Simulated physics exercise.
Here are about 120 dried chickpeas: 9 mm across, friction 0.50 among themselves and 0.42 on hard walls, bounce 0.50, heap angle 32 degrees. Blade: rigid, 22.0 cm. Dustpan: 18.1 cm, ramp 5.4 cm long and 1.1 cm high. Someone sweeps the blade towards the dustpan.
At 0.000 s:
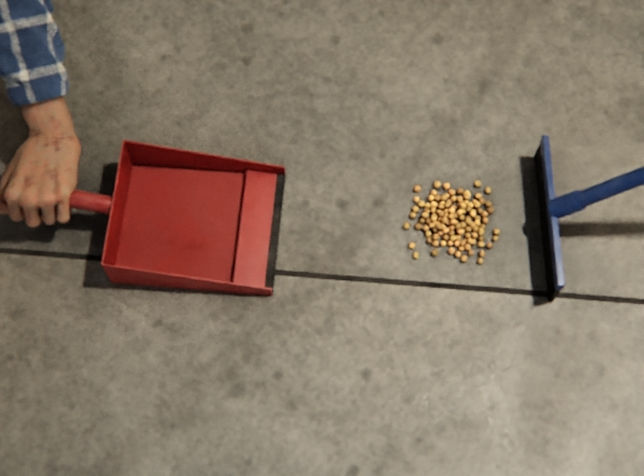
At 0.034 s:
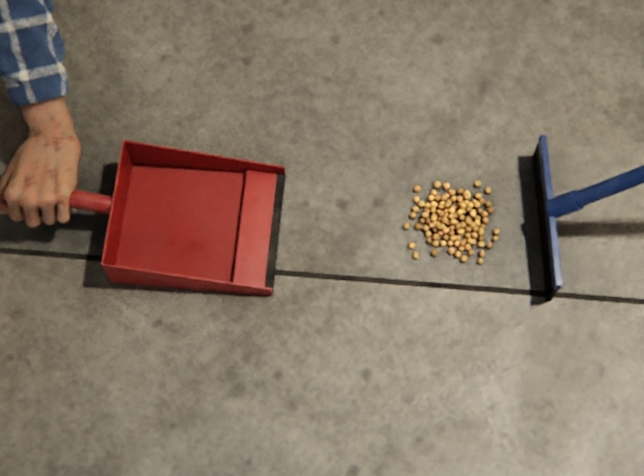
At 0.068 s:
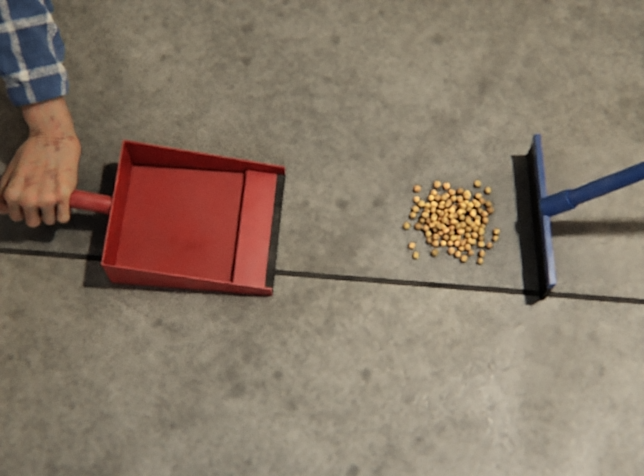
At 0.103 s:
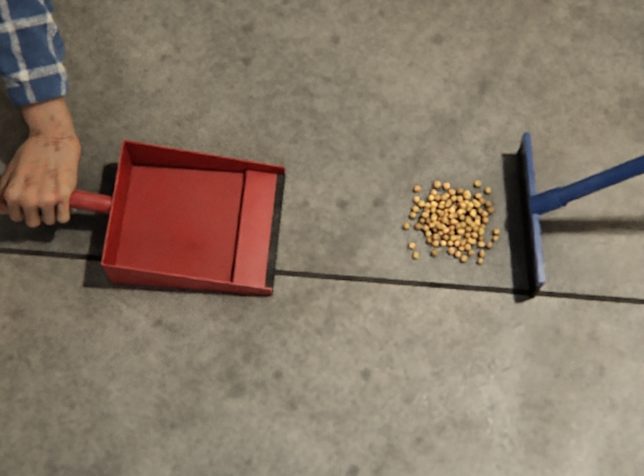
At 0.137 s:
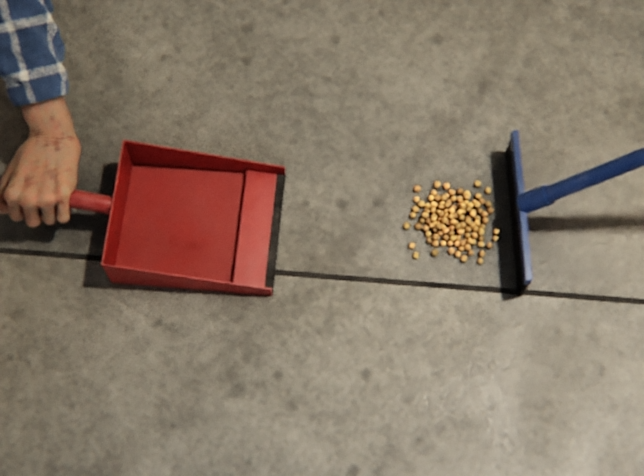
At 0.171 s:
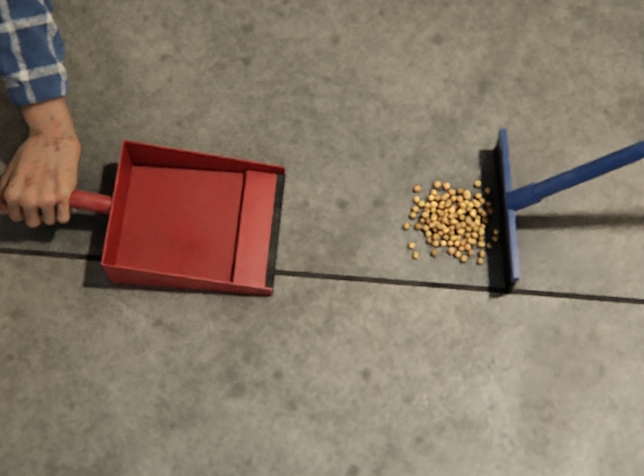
A hand holds a red dustpan still while a blue blade slides left to scattered chickpeas.
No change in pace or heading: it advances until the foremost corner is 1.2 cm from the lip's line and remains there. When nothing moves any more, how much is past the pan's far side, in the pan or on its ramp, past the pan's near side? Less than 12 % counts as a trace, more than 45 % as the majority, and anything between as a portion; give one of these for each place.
Far side - a portion, pan - a portion, near side - a trace.
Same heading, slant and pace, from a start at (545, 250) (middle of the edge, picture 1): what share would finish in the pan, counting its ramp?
Estimate: ~ 35 %.
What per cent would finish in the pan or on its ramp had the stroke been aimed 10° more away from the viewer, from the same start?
That gives near 10 in a hundred.
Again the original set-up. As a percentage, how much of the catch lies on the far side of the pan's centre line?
I'd say near 90 per cent.
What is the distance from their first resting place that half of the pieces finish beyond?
I'd say close to 26 cm.
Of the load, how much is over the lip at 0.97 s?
Roughly 25 in a hundred.
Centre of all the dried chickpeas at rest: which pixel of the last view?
Estimated resting centre: Around (281, 205).
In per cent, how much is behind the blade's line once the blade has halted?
Around 5 per cent.
Then, at 0.46 s, middle of the blade 17 cm from the lip; 0 % over the lip, far side 10 %, near side 0 %.
After 0.66 s, middle of the blade 7 cm from the lip; 0 % over the lip, far side 20 %, near side 0 %.
Then, at 0.97 s, middle of the blade 2 cm from the lip; 25 % over the lip, far side 25 %, near side 0 %.
At rest (1.6 s), far side 25 %, pan 25 %, near side 0 %, in front of the lip or behind the blade 50 %.
